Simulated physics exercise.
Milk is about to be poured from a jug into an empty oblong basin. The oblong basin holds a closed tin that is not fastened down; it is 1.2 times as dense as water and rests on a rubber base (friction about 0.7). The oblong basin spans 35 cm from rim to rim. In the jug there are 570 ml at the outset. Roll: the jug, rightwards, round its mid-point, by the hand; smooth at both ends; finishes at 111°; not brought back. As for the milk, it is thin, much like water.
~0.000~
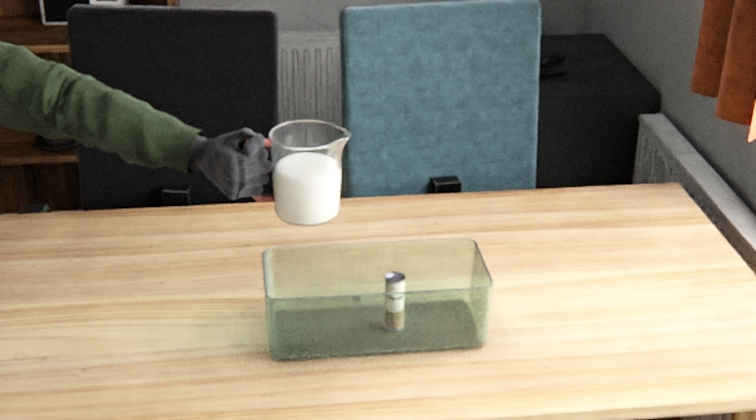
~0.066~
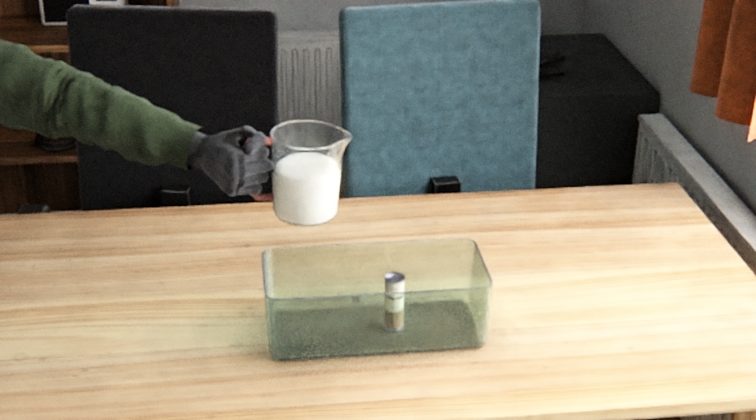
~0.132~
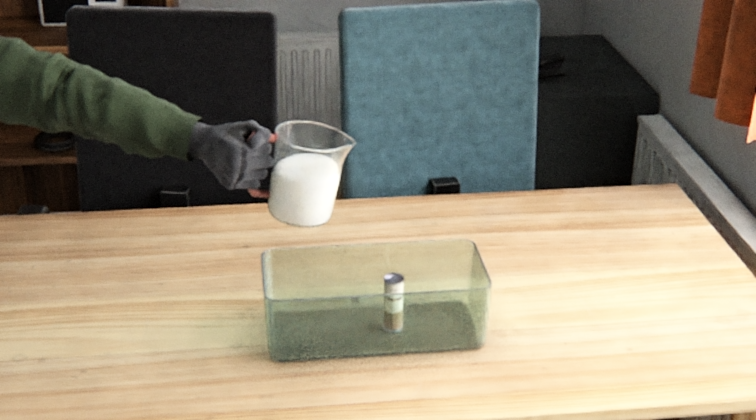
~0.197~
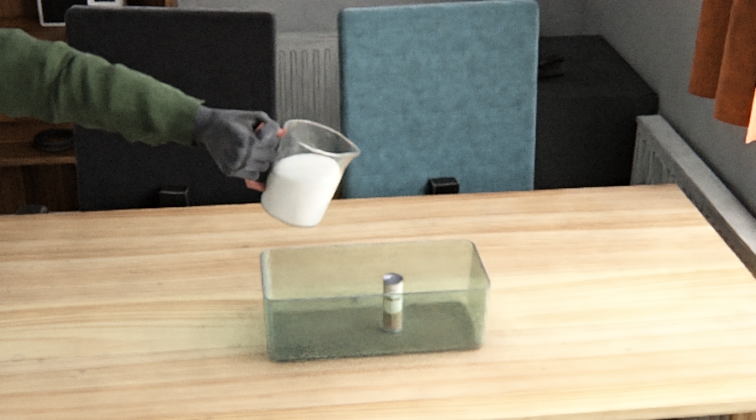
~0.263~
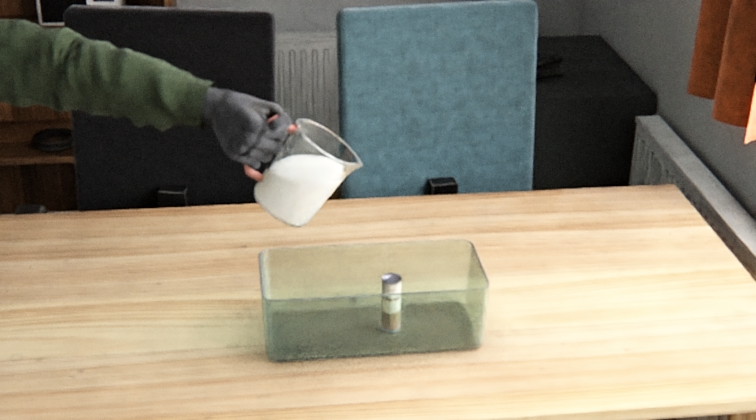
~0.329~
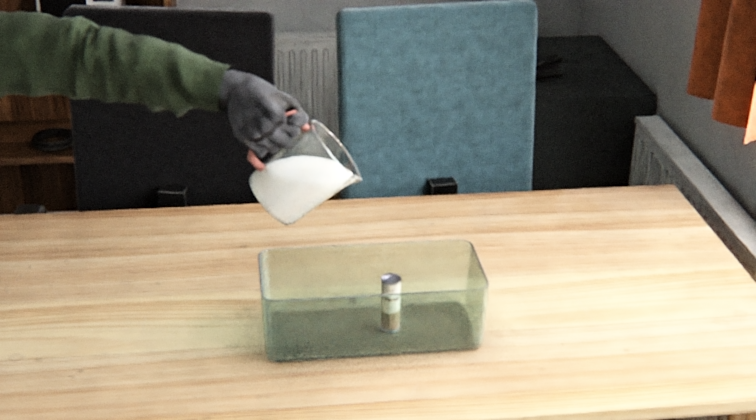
The video shows a gloved hand in a green sleeve holding a clear jug of white liquid above a transparent oblong basin with a small tin inside, then tilting the jug steadily to the right while the basin stays on the wooden table.
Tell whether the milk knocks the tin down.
It tips.
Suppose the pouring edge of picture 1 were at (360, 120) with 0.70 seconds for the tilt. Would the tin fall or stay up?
Result: Tin upright.
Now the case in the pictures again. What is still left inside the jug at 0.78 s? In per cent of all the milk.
Close to 12 percent of the whole amount.
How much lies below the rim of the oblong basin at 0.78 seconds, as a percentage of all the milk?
About 74 %.
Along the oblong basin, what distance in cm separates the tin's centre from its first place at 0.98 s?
The tin is about 5 cm from where it started.
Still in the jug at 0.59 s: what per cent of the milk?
Close to 56 percent of the liquid remains at that time.
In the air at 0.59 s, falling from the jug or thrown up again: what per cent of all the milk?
Roughly 32 percent.
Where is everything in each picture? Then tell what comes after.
The first picture shows tilt 0°; pouring edge (350, 134); surface from (273, 165) to (338, 162); the oblong basin's rim runs from (265, 275) to (484, 262); the tin's top is at (395, 279).
The second picture shows tilt 2°; pouring edge (352, 135); surface from (273, 165) to (338, 162).
The third picture shows tilt 9°; pouring edge (356, 142); surface from (273, 167) to (339, 164).
The fourth picture shows tilt 20°; pouring edge (360, 151); surface from (271, 170) to (341, 165).
The fifth picture shows tilt 34°; pouring edge (363, 164); surface from (263, 173) to (344, 167).
The sixth picture shows tilt 50°; pouring edge (362, 179); surface from (254, 173) to (352, 172).
By 0.59 s the tilt is 104° and 56 per cent is still to pour; the tin stands where it began.
By 0.78 s the tilt is 111° and 11 per cent is still to pour; the tin stands where it began.
By 0.98 s the tilt is 111° and 1 per cent is still to pour; the tin leans 23°.
By 1.20 s the tilt is 111° and 0 per cent is still to pour; the tin lies on its side.
At rest the tin lies on its side.
